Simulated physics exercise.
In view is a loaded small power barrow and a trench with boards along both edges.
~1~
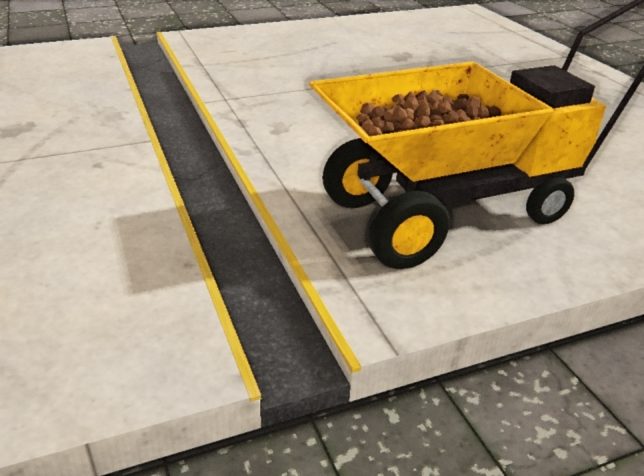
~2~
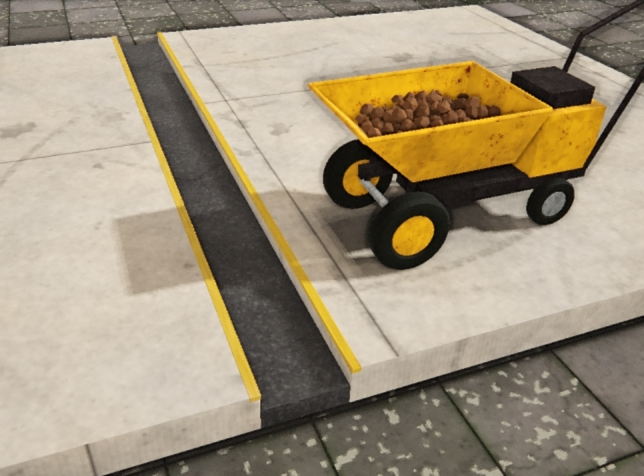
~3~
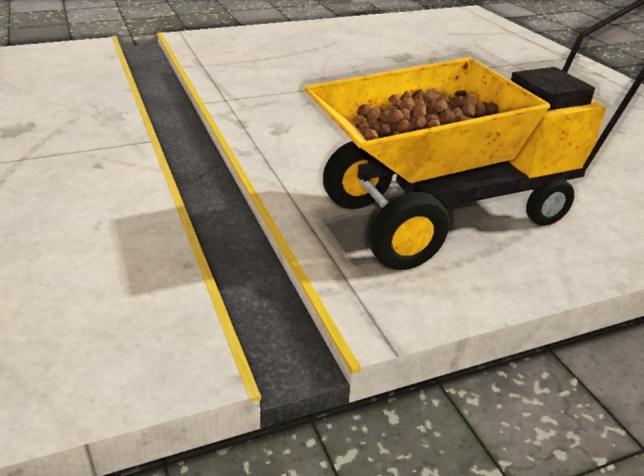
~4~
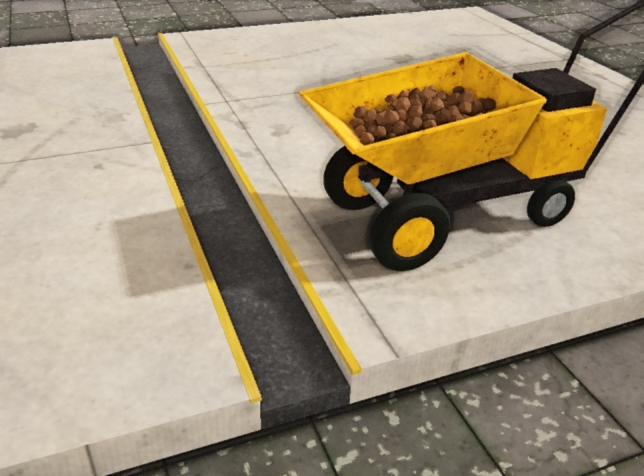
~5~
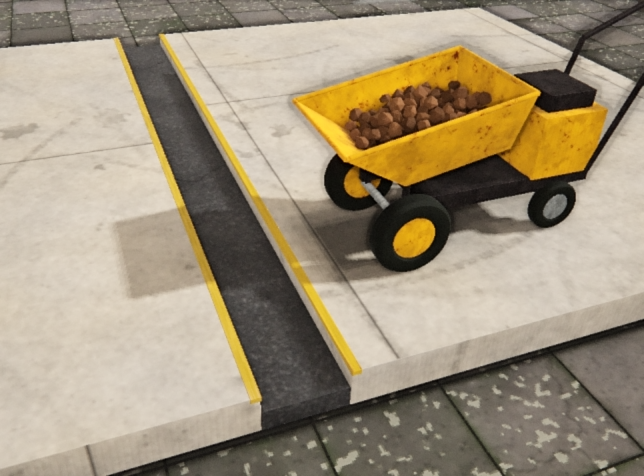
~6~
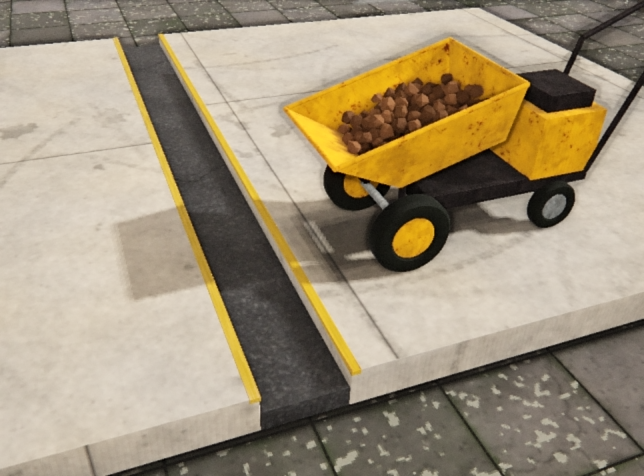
A yellow barrow's skip, loaded with brown clods, tilts steadily leftward beside a shallow trench.
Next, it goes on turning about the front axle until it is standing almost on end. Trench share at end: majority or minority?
The trench is going to be left with upwards of half the load.
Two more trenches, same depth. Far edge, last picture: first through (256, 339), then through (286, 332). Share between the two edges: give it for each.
I'd expect close to 50 in a hundred and then close to 20 in a hundred.
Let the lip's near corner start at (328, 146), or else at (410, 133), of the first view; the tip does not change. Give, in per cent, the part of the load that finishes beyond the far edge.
The first position yields around 30 per cent; the second yields around 0 per cent.
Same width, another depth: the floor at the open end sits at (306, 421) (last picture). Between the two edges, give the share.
100 %.
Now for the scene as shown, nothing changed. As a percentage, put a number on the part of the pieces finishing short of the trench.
About 0 %.
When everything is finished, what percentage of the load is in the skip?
My estimate is about 25 per cent.
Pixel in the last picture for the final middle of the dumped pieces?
The centre comes to rest near (241, 271).
Shortly afterwards, skip tipped steeply; the whole lot in the skip.
Next, skip tipped right over; near half in the skip; near half in or heaped over the trench; only a few beyond it.
Some moments later, skip tipped right over; near a quarter in the skip; near two thirds in or heaped over the trench; a little beyond it.
In the end, skip tipped right over; near a quarter in the skip; near two thirds in or heaped over the trench; a little beyond it.
